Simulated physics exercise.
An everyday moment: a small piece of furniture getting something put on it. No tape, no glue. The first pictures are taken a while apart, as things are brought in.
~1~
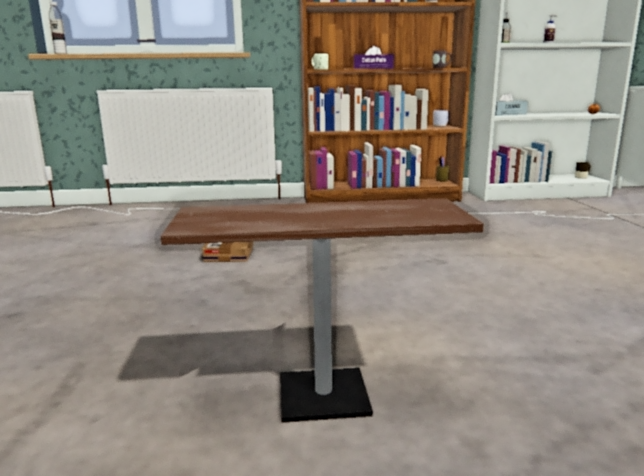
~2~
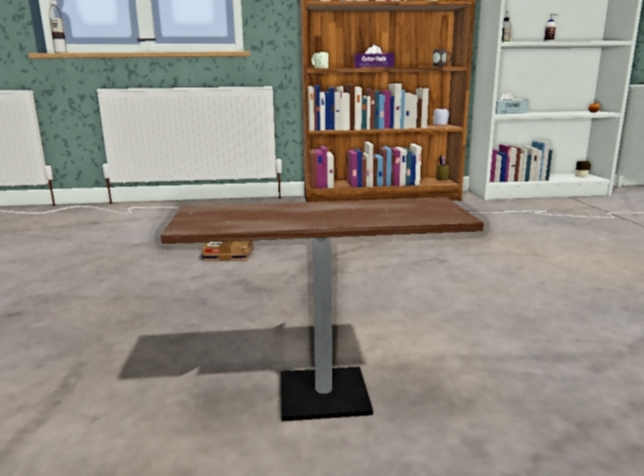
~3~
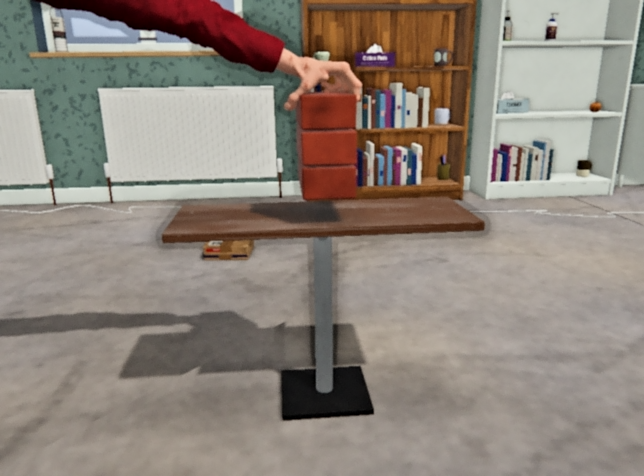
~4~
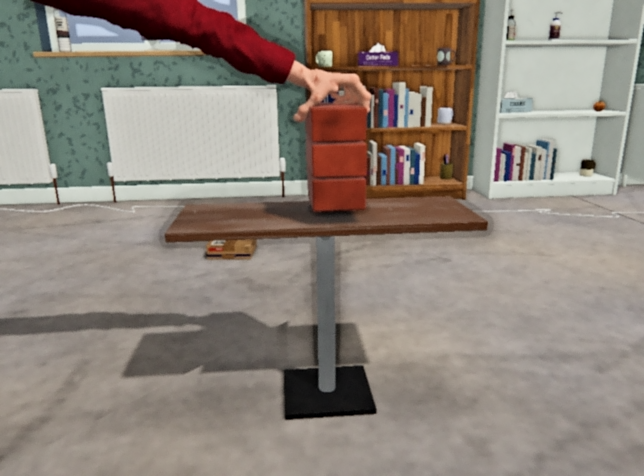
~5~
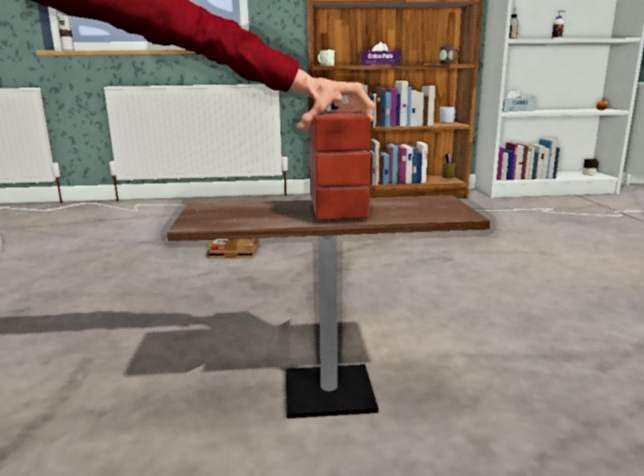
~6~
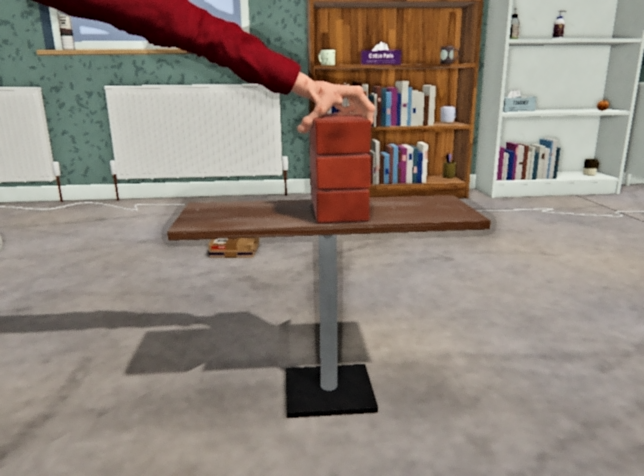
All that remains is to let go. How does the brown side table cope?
The brown side table keeps steady.
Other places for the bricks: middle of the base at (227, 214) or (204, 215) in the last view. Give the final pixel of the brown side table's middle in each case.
It ends around (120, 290) and (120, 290).
Then, 0.24 s after the last picture, brown side table at rest near (328, 215).
At rest, the brown side table holds firm, near (328, 215).
